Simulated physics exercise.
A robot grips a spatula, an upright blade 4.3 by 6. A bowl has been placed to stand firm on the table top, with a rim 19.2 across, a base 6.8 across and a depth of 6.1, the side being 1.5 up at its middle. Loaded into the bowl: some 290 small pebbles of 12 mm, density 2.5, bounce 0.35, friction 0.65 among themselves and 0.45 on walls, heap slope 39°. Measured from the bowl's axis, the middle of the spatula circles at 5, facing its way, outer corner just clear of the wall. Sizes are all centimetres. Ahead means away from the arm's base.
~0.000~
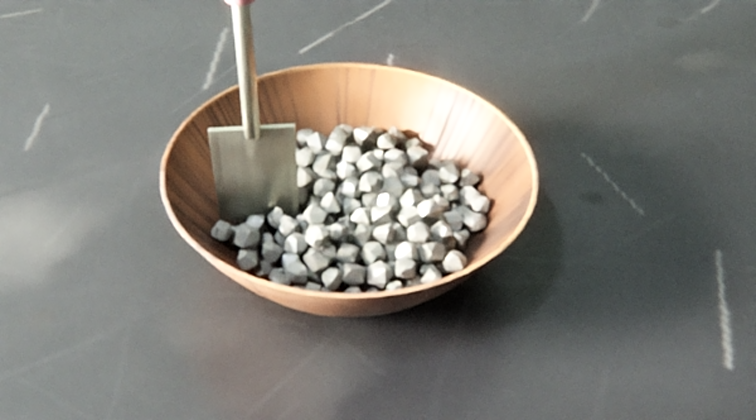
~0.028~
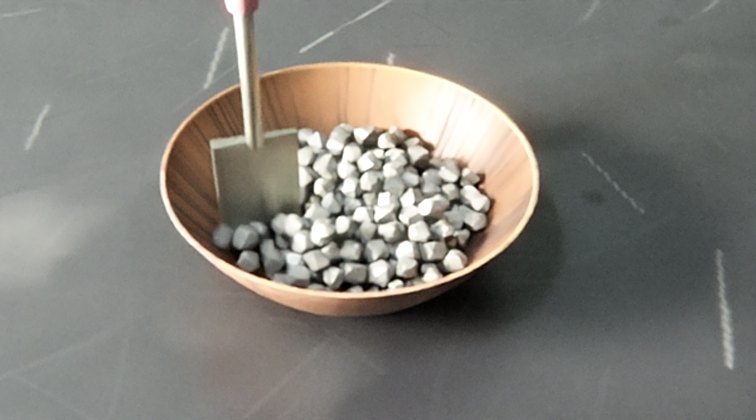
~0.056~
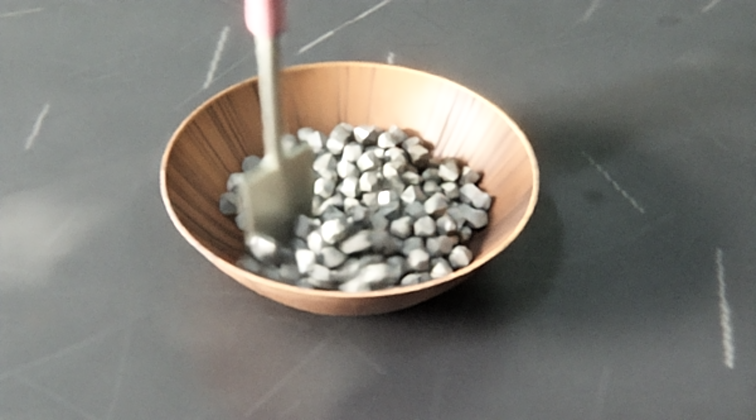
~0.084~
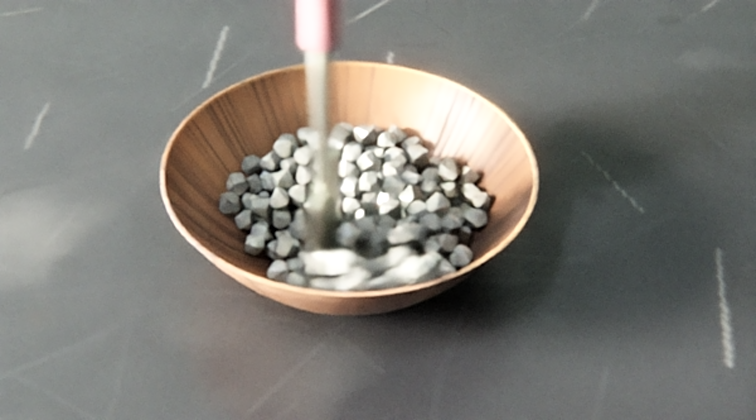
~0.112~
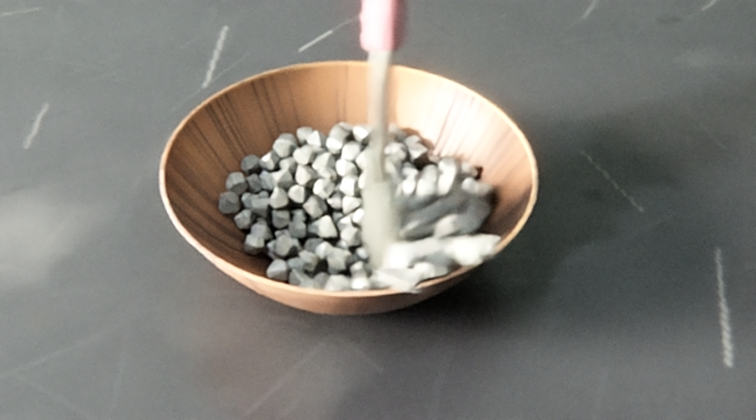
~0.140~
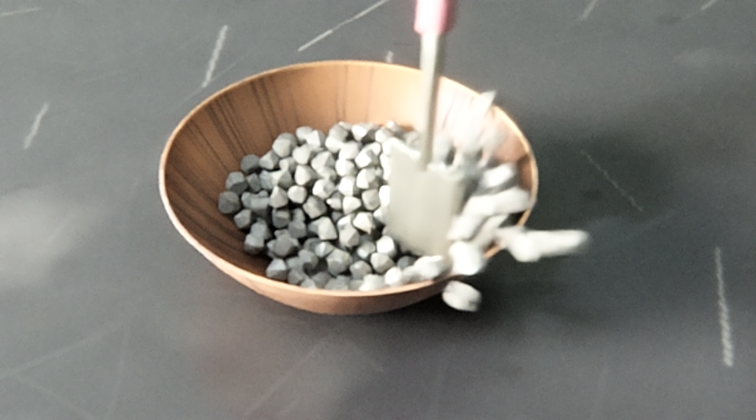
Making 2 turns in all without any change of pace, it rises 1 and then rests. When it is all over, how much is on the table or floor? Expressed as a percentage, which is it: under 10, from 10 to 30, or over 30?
The percentage is over 30.
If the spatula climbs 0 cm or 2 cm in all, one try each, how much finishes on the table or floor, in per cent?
I'd say some 55 per cent, and some 35 per cent.
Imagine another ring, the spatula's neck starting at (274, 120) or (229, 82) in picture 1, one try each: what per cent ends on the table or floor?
Close to 45 and 15 in a hundred.
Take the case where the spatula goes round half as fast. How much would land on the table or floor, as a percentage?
I'd expect about 20 %.
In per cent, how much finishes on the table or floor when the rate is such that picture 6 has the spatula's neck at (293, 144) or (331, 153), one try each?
Roughly 15 per cent on the first try and 25 per cent on the second.
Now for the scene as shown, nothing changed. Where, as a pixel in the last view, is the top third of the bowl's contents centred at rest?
Somewhere close to (347, 217).
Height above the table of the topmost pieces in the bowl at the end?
The top sits some 5.0 cm up.
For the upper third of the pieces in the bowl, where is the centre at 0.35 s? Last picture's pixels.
Near (238, 193).
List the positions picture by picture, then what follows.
Spatula neck at (250, 102), 0° round; upper third of the load around (364, 195), from x 220 to 480, top at y 135; 291 in the bowl, in the first frame.
Spatula neck at (252, 112), 11° round; upper third of the load around (365, 200), from x 225 to 480, top at y 135, in the second frame.
Spatula neck at (276, 136), 39° round; upper third of the load around (366, 214), from x 230 to 480, top at y 135, in the third frame.
Spatula neck at (324, 152), 69° round; upper third of the load around (379, 219), from x 230 to 480, top at y 135, in the fourth frame.
Spatula neck at (381, 151), 99° round; upper third of the load around (408, 213), from x 230 to 485, top at y 135; 288 in the bowl, 3 in flight or on the tool, in the fifth frame.
Spatula neck at (428, 133), 130° round; upper third of the load around (448, 184), from x 230 to 570, top at y 105; 284 in the bowl, 7 in flight or on the tool, in the sixth frame.
After 0.35 s, 357° round, highest piece 9 above the table; 213 in the bowl, 31 on the table or floor, 47 in flight or on the tool.
After 0.56 s, 225° round, highest piece 12 above the table; 180 in the bowl, 97 on the table or floor, 14 in flight or on the tool.
After 0.87 s, 0° round, highest piece 7 above the table; 174 in the bowl, 117 on the table or floor.
After 1.57 s, 0° round, highest piece 7 above the table; 174 in the bowl, 117 on the table or floor.
At rest, 174 in the bowl, 117 on the table or floor. That is 40 % on the table or floor.
